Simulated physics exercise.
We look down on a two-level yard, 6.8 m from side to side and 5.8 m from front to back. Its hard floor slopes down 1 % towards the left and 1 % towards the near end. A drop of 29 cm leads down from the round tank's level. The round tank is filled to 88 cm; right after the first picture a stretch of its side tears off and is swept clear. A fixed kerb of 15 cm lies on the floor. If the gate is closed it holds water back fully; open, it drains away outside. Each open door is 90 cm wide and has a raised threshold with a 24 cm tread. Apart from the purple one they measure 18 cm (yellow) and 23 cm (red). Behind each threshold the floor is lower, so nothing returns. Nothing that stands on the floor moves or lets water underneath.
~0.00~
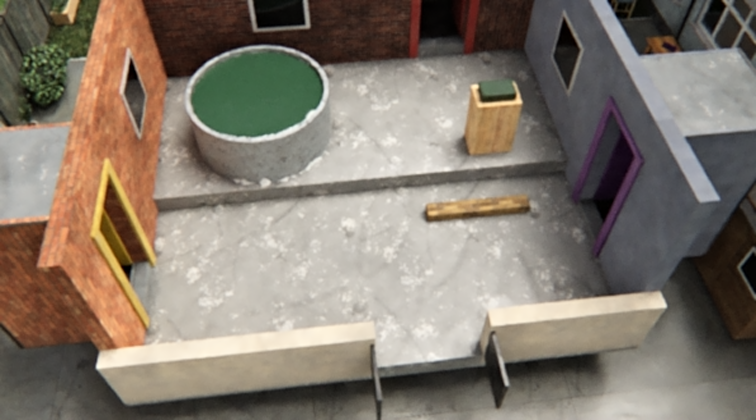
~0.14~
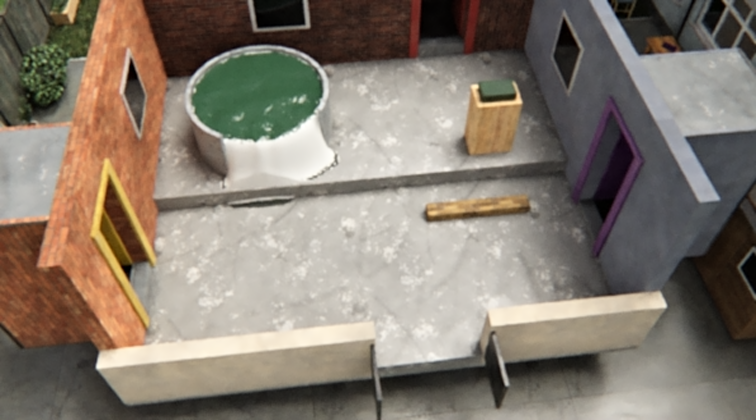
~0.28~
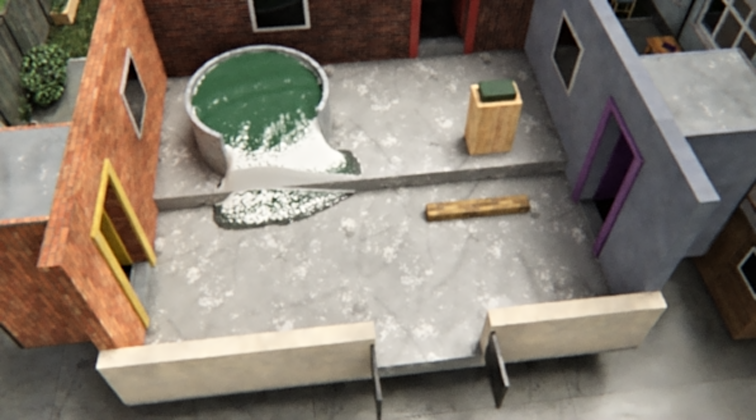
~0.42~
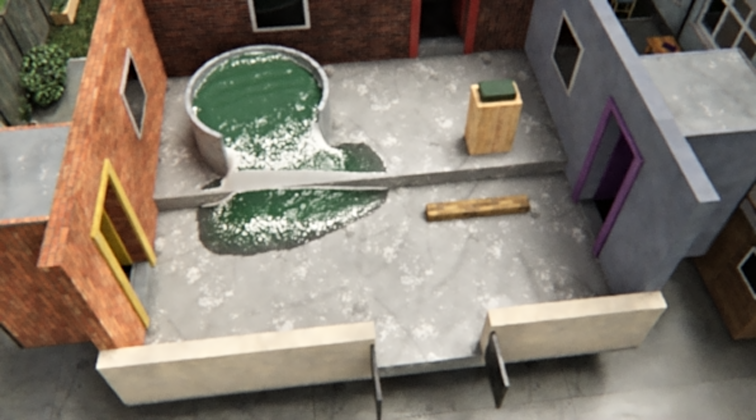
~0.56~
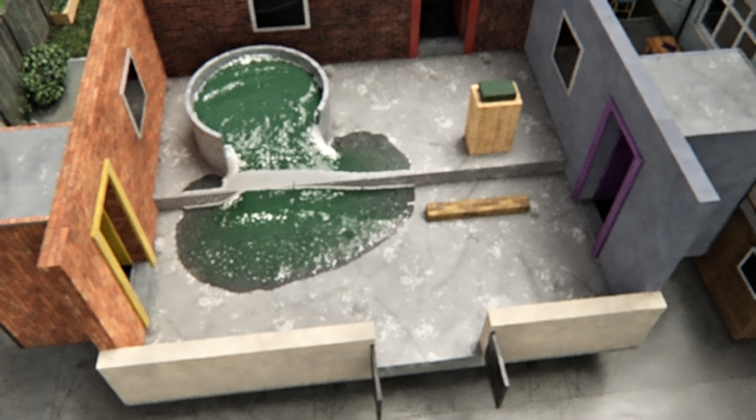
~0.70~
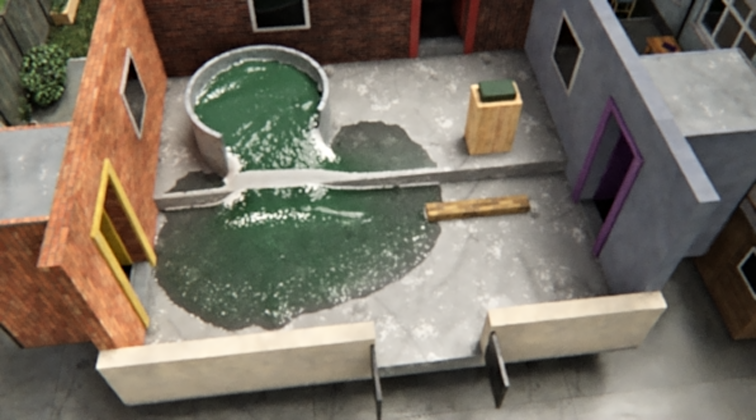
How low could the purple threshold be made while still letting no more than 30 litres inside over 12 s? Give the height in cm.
Close to 9 cm is just enough.
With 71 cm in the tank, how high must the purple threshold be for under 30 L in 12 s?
About 6.0 cm.
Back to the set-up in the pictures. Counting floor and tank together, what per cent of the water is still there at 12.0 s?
About 64 per cent.
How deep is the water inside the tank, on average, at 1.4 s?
About 42 cm.
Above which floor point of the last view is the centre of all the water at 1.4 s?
At about (286, 207).
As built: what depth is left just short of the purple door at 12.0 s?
About 5.0 cm.
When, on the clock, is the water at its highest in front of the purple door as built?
Near 7.0 s.
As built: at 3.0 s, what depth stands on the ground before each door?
In cm: Yellow 20, red 0, purple 10.
After 1.4 s water covers 45 % of the floor, deepest (40 cm) near (141, 377); it has not reached the purple door.
After 3.0 s water covers 50 % of the floor, deepest (32 cm) near (141, 377); 10 cm at the purple door, 0 litres in over its 11 cm threshold.
After 12.0 s water covers 55 % of the floor, deepest (22 cm) near (159, 210); 5 cm at the purple door, 15 litres in over its 11 cm threshold.
At the purple door as built, the water arrived by 2.1 s and peaked near 16 cm at 7.2 s.
Run again over the same 12 s with other heights there, 53 litres in over 7.5 cm, 18 litres over 10.5 cm. The limit of 30 litres is kept from about 9 cm up.
